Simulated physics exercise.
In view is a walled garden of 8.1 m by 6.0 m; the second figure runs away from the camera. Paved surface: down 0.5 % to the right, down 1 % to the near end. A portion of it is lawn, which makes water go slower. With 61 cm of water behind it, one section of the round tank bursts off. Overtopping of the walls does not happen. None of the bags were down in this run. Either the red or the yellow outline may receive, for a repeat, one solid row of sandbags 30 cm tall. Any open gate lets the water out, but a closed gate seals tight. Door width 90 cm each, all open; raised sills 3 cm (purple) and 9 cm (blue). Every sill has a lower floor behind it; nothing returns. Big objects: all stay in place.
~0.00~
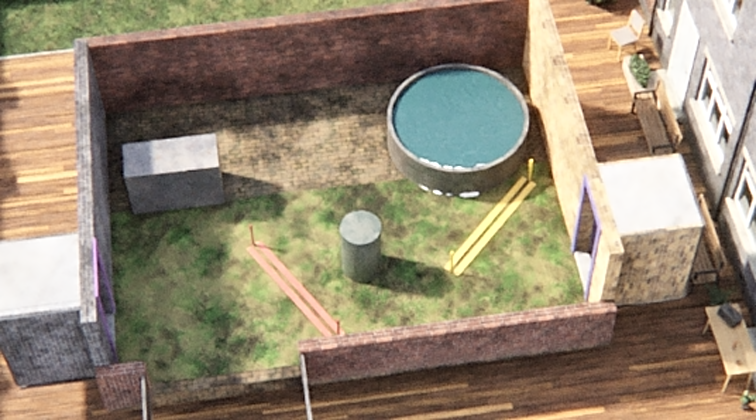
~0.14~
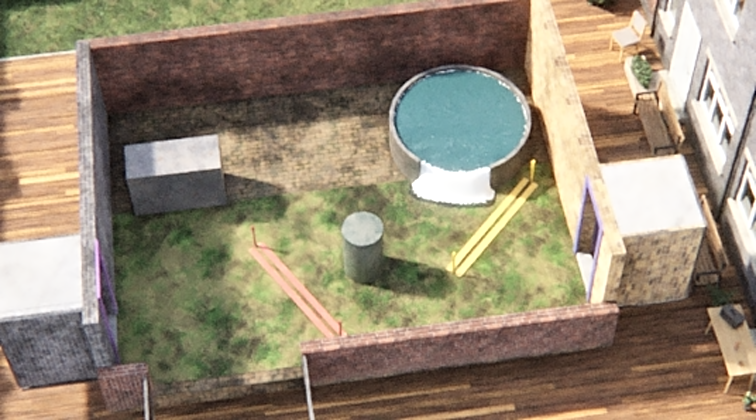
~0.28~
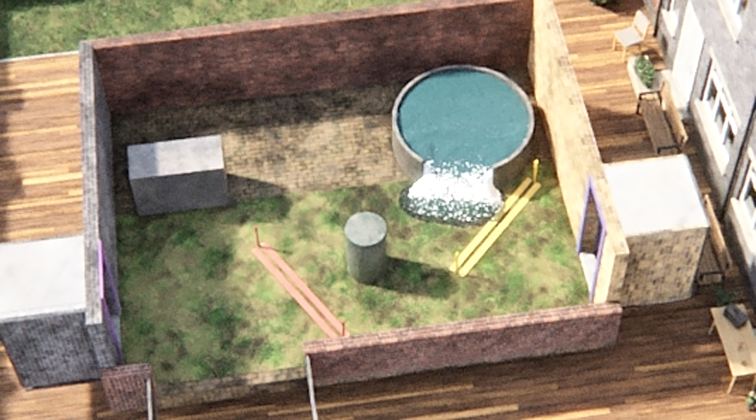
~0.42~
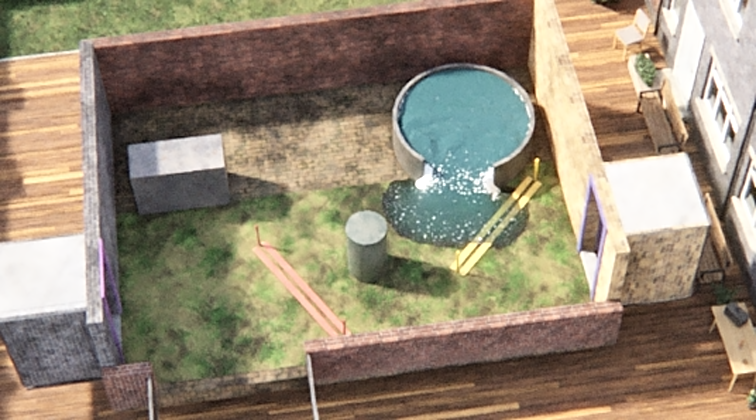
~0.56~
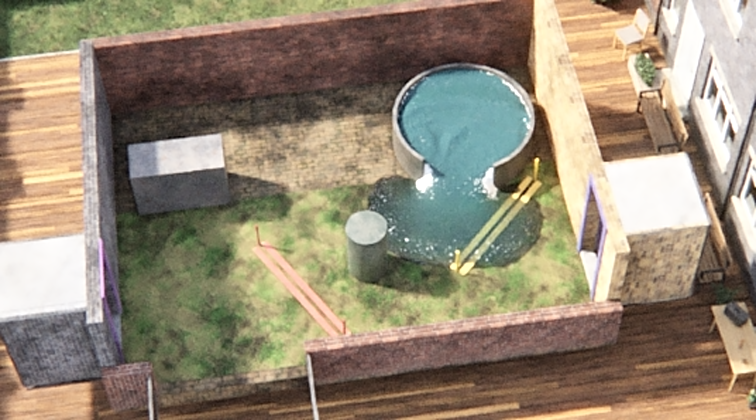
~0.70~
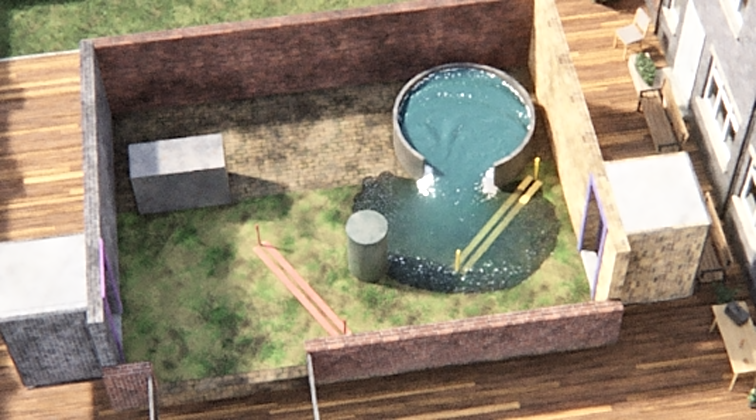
Water bursting from the front of a round tank and spreading across the lawn of a walled garden, past a yellow outline.
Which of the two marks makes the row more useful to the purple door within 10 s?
The red mark does.
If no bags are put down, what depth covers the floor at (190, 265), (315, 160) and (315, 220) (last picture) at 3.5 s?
In order, roughly 0, 0 and 4 cm.
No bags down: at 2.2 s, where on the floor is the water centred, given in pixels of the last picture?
Centre of the water: Close to (458, 201).
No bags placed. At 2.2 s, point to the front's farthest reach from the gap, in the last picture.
The front reaches farthest at about (351, 357).
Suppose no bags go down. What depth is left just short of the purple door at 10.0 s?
Close to 5.0 cm of depth.
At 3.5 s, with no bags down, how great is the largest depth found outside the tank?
Max depth: Near 24 cm.
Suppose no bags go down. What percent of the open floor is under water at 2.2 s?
Something like 30 percent is wet.
After 1.4 s water covers 25 % of the floor and is deepest (32 cm) near (456, 196) in the run without bags; in at the purple door, 0 L with no bags, 0 L with the row on red, 0 L on yellow.
After 2.2 s water covers 30 % of the floor and is deepest (26 cm) near (433, 337) in the run without bags; in at the purple door, 0 L with no bags, 0 L with the row on red, 0 L on yellow.
After 3.5 s water covers 45 % of the floor and is deepest (24 cm) near (550, 331) in the run without bags; in at the purple door, 0 L with no bags, 0 L with the row on red, 0 L on yellow.
After 6.0 s water covers 65 % of the floor and is deepest (17 cm) near (591, 325) in the run without bags; in at the purple door, 0 L with no bags, 0 L with the row on red, 0 L on yellow.
After 10.0 s water covers 85 % of the floor and is deepest (12 cm) near (587, 307) in the run without bags; in at the purple door, 3 L with no bags, 0 L with the row on red, 24 L on yellow.
